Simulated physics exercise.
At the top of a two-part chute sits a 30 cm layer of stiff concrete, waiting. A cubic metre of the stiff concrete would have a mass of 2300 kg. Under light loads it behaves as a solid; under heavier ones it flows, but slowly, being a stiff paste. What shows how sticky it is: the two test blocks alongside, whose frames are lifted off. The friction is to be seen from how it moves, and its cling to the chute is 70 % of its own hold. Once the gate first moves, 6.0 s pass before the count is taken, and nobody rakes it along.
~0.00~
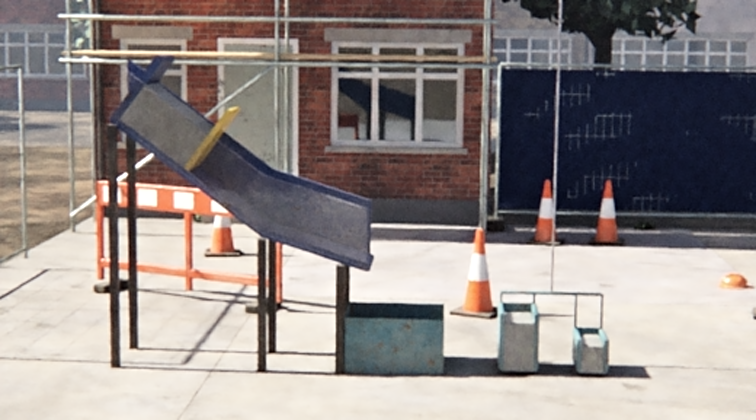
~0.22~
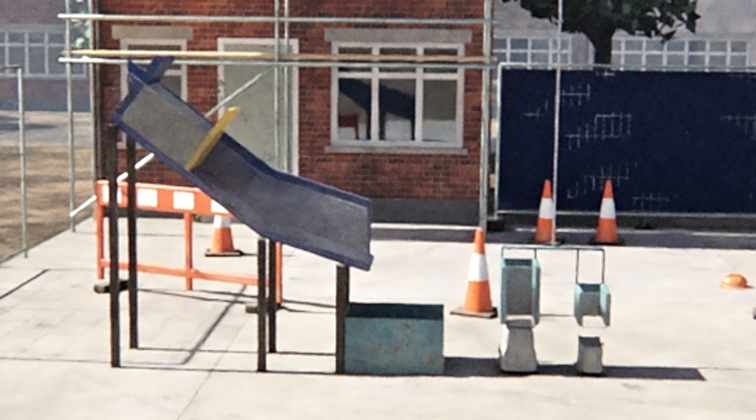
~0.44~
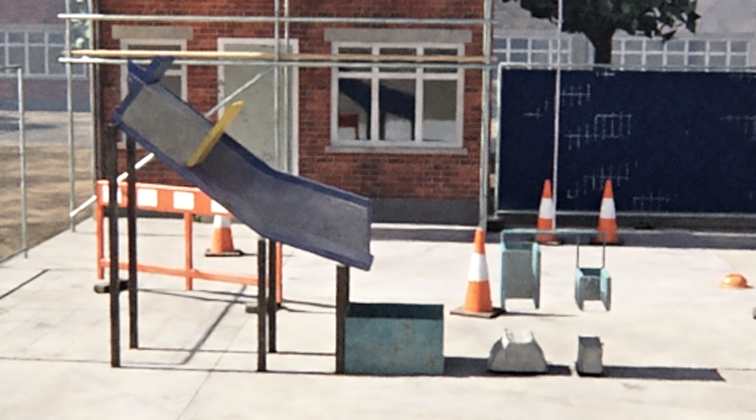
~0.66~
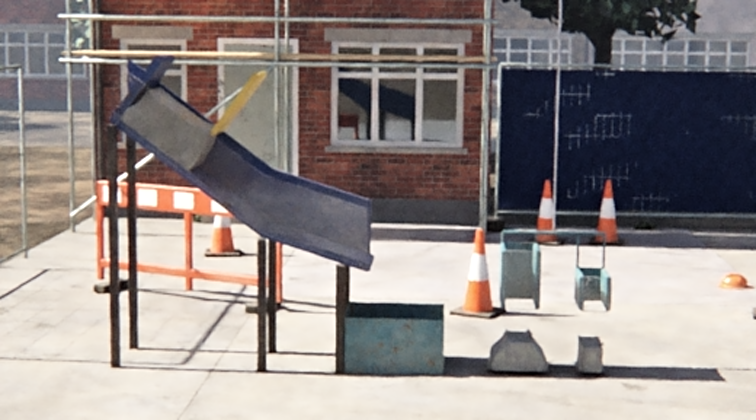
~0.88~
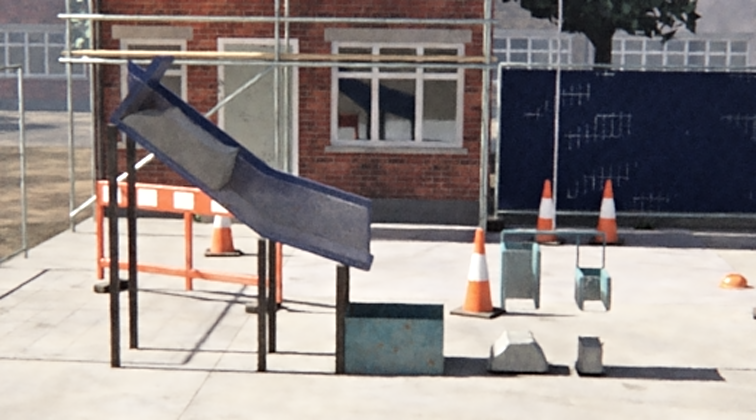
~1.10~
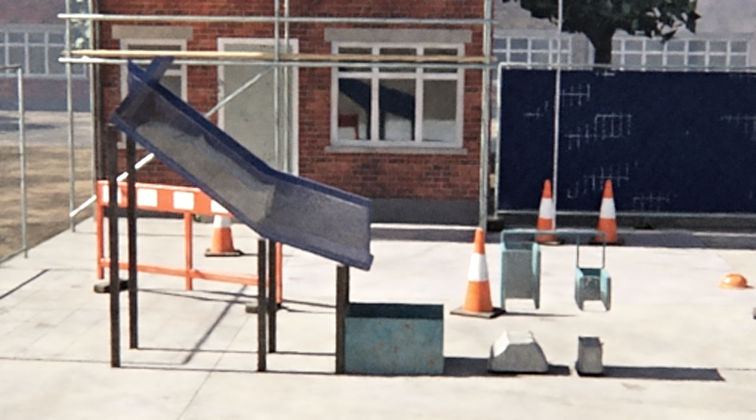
A blue chute on dark legs slopes down to the right above a teal bin, seen side-on from a fixed view across a sunlit, paved building yard. Behind it are orange barriers, cones, scaffolding and a brick building, with two small teal moulds at right. The moulds rise off grey blocks, the left slumping lower; then the yellow gate lifts away and grey material creeps down the chute.
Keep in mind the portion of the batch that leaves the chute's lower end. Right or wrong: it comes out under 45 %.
Wrong, it is above 45 %.
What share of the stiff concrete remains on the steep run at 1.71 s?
It comes to around 20 percent.
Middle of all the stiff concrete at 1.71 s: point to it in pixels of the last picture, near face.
(315, 235), roughly.
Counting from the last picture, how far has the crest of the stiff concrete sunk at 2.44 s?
Some 66 cm.
After 1.71 s, 20 % is on the steep run, 80 % on the flatter one and 0 % past the end.
After 2.44 s, none is on the steep run, 50 % on the flatter one and 50 % past the end.
After 3.17 s, none is on the steep run, 43 % on the flatter one and 57 % past the end.
After 3.89 s, none is on the steep run, 43 % on the flatter one and 57 % past the end.
After 6.39 s, none is on the steep run, 43 % on the flatter one and 57 % past the end.
